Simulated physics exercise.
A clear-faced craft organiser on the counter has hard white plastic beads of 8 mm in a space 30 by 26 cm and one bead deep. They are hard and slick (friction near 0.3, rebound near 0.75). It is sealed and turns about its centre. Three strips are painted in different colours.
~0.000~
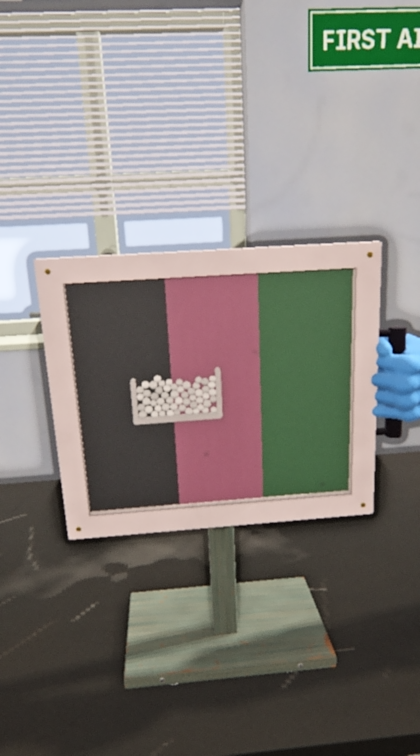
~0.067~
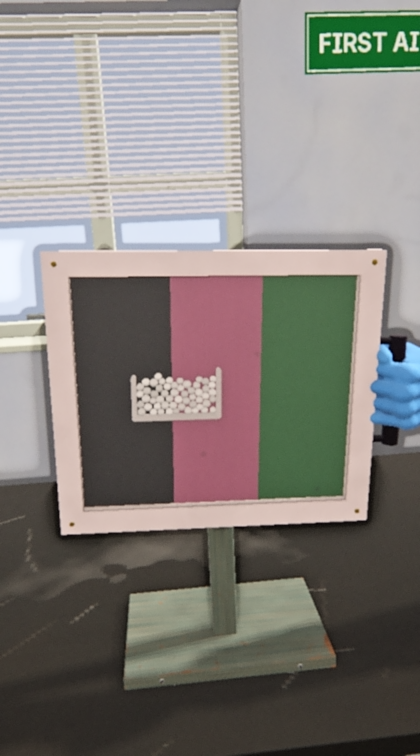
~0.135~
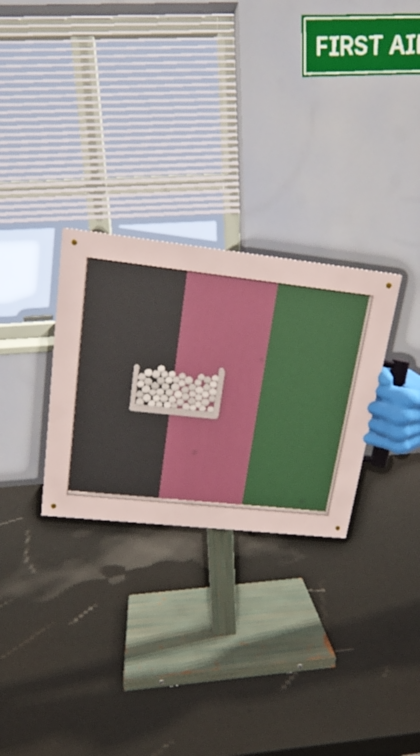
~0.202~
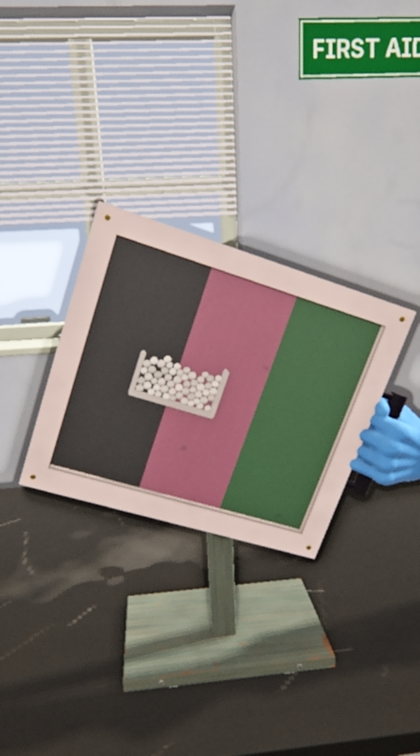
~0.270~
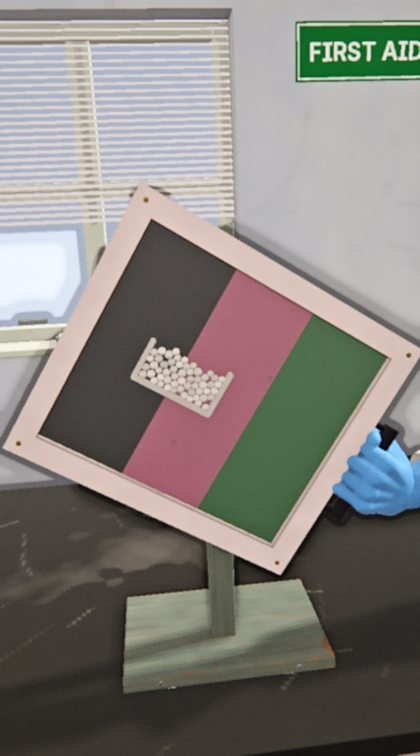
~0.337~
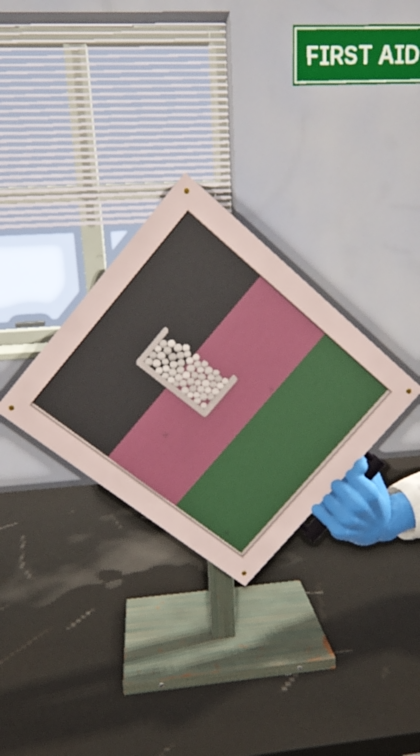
A gloved hand turns a framed, striped board clockwise, tilting its small tray of white beads.
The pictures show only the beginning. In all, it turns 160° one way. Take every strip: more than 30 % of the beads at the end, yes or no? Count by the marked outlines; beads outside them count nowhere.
Pink strip no, green strip yes, black strip no.
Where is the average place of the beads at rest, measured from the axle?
About 6 cm left and 14 cm below.
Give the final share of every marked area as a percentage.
Pink strip: 5; green strip: 95; black strip: 0.
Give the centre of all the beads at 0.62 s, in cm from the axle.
About 2 cm right and 1 cm above.
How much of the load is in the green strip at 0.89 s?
Roughly 55 per cent.
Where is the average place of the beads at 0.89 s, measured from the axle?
About 2 cm right and 11 cm below.
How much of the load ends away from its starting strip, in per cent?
Roughly 95 per cent.
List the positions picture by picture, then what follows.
In the first frame, level; about 60 beads; beads' middle (178, 397); highest (158, 379); pink (217, 394), green (306, 388), black (126, 400).
In the second frame, turned 3° clockwise; beads' middle (177, 396); highest (158, 377).
In the third frame, turned 10° clockwise; beads' middle (178, 391); highest (161, 369); wall ends (137, 368) to (222, 371).
In the fourth frame, turned 21° clockwise; beads' middle (179, 384); highest (168, 359).
In the fifth frame, turned 32° clockwise; beads' middle (183, 378); highest (162, 351).
In the sixth frame, turned 43° clockwise; beads' middle (188, 373); highest (163, 344); pink (216, 396), green (282, 448), black (146, 339).
After 0.62 s, it stands 89° clockwise; the beads' middle is 2 cm right of and 1 cm above the centre; pink 75 %, green 5 %, black 20 %.
After 0.89 s, it stands 132° clockwise; the beads' middle is 2 cm right of and 11 cm below the centre; pink 45 %, green 55 %.
After 1.13 s, it stands 160° clockwise; the beads' middle is 6 cm left of and 14 cm below the centre; pink 10 %, green 90 %.
At rest by 1.8 s, it stands 160° clockwise; pink 5 %, green 95 %, black 0 %.
